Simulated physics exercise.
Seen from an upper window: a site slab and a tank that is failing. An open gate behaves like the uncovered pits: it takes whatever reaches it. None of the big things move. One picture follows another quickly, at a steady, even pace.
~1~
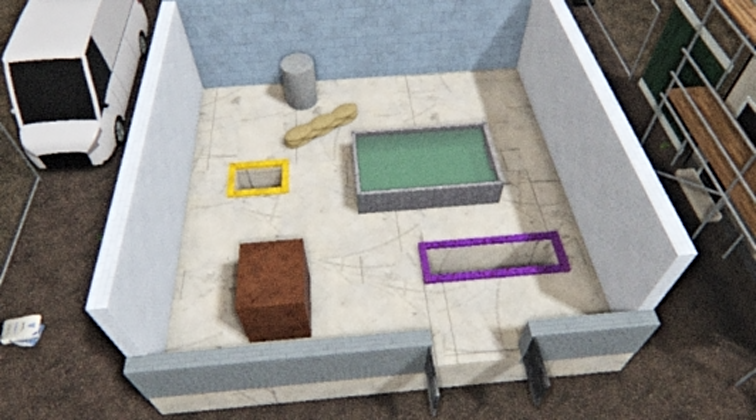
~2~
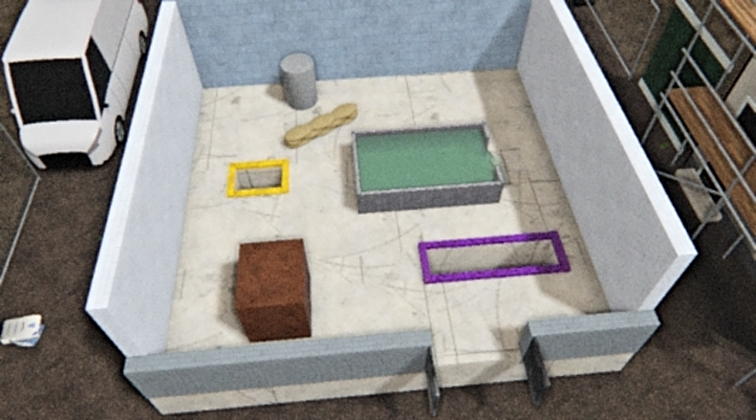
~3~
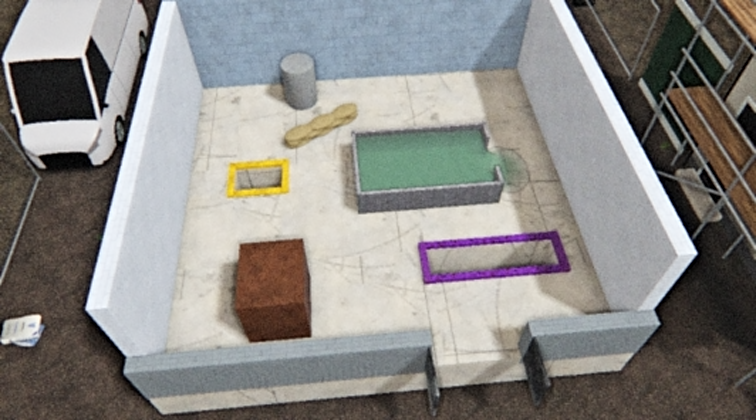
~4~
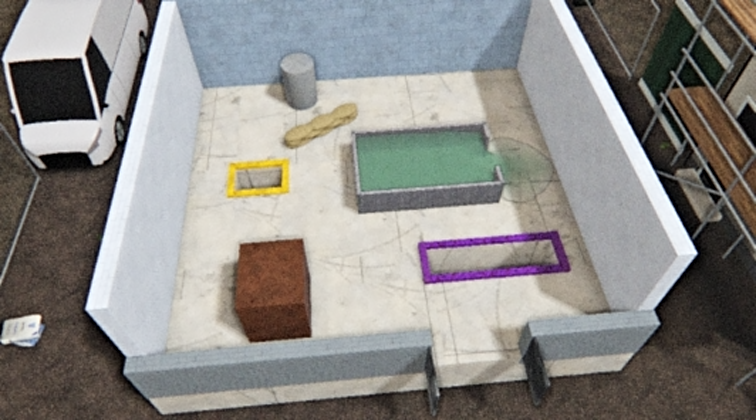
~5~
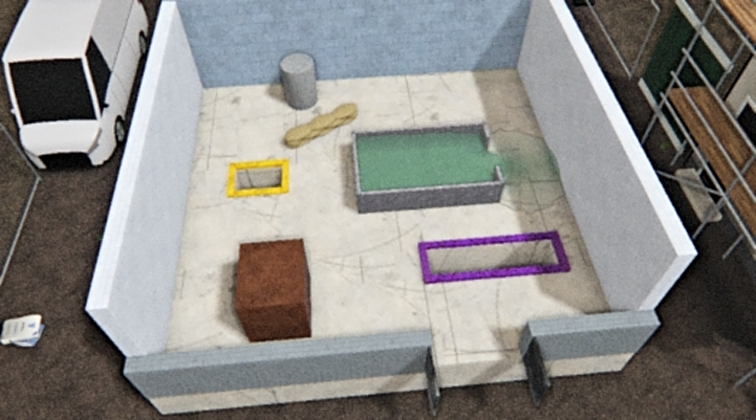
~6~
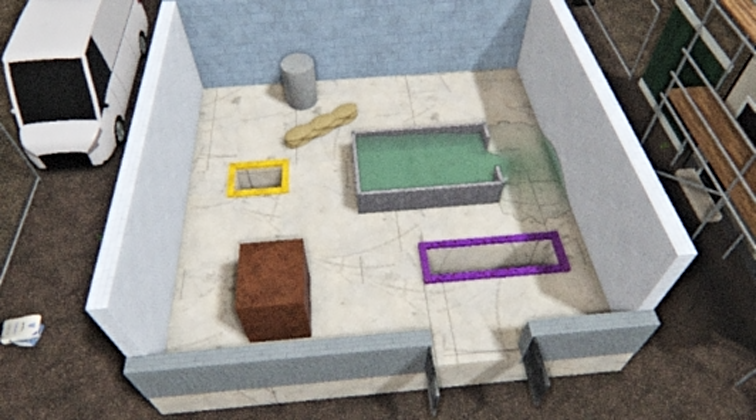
Green water sits still in an open grey tank on a walled concrete slab, among a brown block, a grey cylinder, and yellow and purple framed pits. The tank's right side breaks open near its back corner, and water spreads rightward across the floor, thinly at first, then out to the right wall.
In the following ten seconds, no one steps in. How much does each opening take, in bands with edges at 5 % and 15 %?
Gate: Less than 5 %, yellow pit: Less than 5 %, purple pit: Less than 5 %.
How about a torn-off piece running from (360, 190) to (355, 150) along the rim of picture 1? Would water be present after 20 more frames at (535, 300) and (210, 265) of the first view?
Waterless, submerged.
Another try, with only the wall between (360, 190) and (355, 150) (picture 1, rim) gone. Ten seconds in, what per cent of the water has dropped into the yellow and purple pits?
Result - yellow: 15 %; purple: 0 %.
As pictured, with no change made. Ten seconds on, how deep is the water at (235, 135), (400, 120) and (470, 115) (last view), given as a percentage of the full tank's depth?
I'd put them at close to 6 per cent, then 8 per cent, then 4 per cent.
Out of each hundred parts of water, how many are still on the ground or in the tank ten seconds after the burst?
I'd say roughly 96 percent.
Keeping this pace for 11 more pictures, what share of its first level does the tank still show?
Estimate: Around 68 %.
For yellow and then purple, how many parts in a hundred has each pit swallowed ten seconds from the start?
Around 0 and 2 per cent, in that order.
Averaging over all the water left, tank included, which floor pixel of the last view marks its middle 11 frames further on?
Around (462, 172).
A moment on, water covers 10 % of the floor; the gate 0 %, the yellow pit 0 %, the purple pit 0 %.
Next, water covers 15 % of the floor; the gate 0 %, the yellow pit 0 %, the purple pit 0 %.
Then, water covers 30 % of the floor; the gate 0 %, the yellow pit 0 %, the purple pit 1 %.
Later, water covers 60 % of the floor; the gate 1 %, the yellow pit 0 %, the purple pit 2 %.
In the end, water covers 90 % of the floor; the gate 2 %, the yellow pit 0 %, the purple pit 2 %.
